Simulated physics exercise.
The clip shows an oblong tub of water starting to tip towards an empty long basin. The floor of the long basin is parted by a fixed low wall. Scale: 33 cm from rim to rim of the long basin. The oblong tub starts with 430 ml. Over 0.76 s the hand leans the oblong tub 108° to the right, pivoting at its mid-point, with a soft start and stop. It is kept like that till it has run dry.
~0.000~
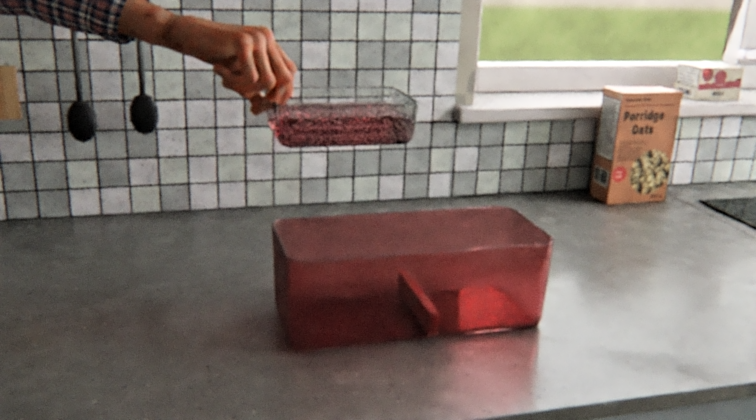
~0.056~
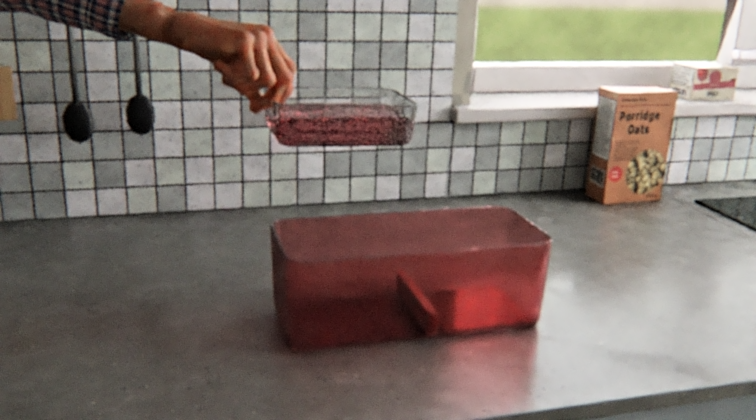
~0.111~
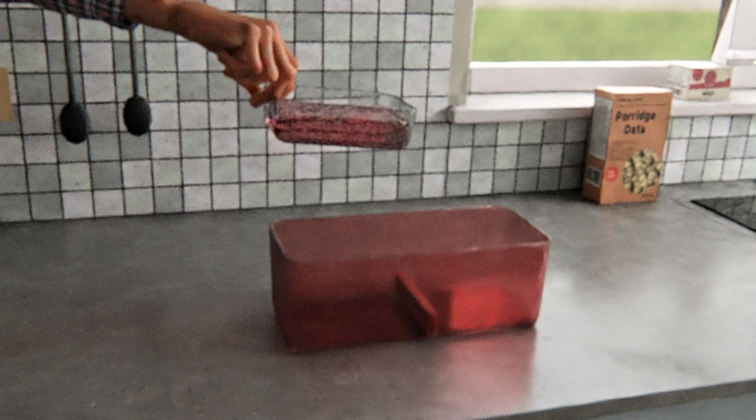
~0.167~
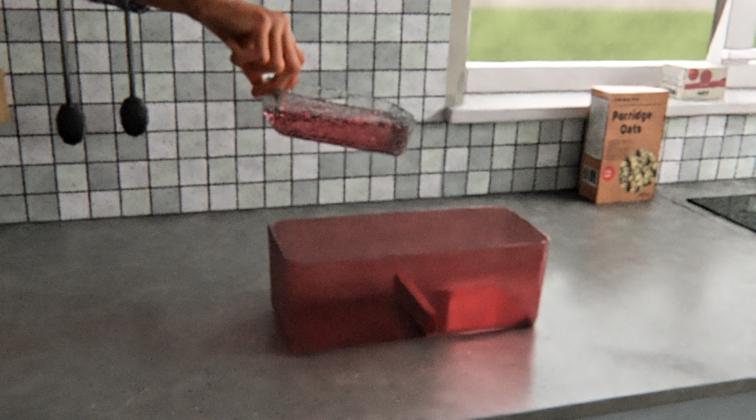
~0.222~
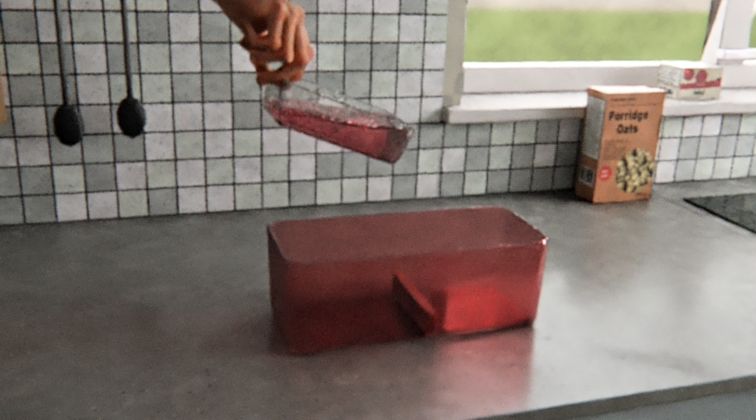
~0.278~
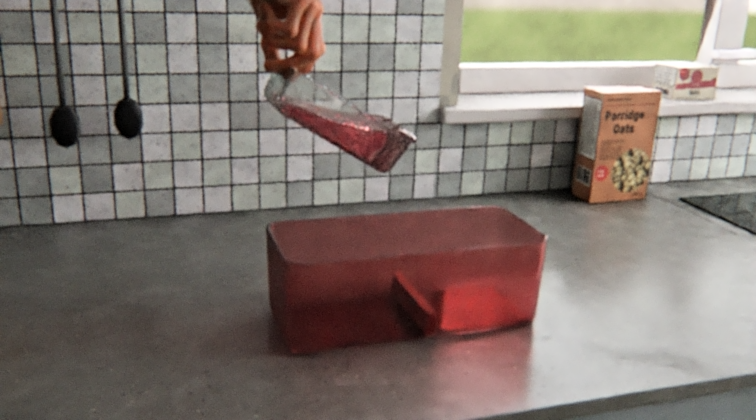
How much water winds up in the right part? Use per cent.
The far part has some 72 per cent.
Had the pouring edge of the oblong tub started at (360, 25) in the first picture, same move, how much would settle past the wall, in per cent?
Then about 30 per cent.
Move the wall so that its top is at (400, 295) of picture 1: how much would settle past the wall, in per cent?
In that case some 75 per cent.
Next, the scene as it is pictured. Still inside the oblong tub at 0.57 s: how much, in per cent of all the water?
Near 2 in a hundred.
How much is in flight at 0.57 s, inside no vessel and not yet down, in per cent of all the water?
Near 30 in a hundred.
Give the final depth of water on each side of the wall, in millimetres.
Left about 4 mm, right about 16 mm.
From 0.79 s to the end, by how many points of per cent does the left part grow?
Near 2 in a hundred.
By 0.57 s the tilt is 93° and 2 per cent is still to pour, 2 is left of the wall and 65 right of it.
By 0.79 s the tilt is 108° and 0 per cent is still to pour, 22 is left of the wall and 73 right of it.
By 1.01 s the tilt is 108° and 0 per cent is still to pour, 25 is left of the wall and 72 right of it.
By 1.26 s the tilt is 108° and 0 per cent is still to pour, 25 is left of the wall and 72 right of it.
At rest 25 per cent lies left of the wall, 72 right of it and 3 outside.
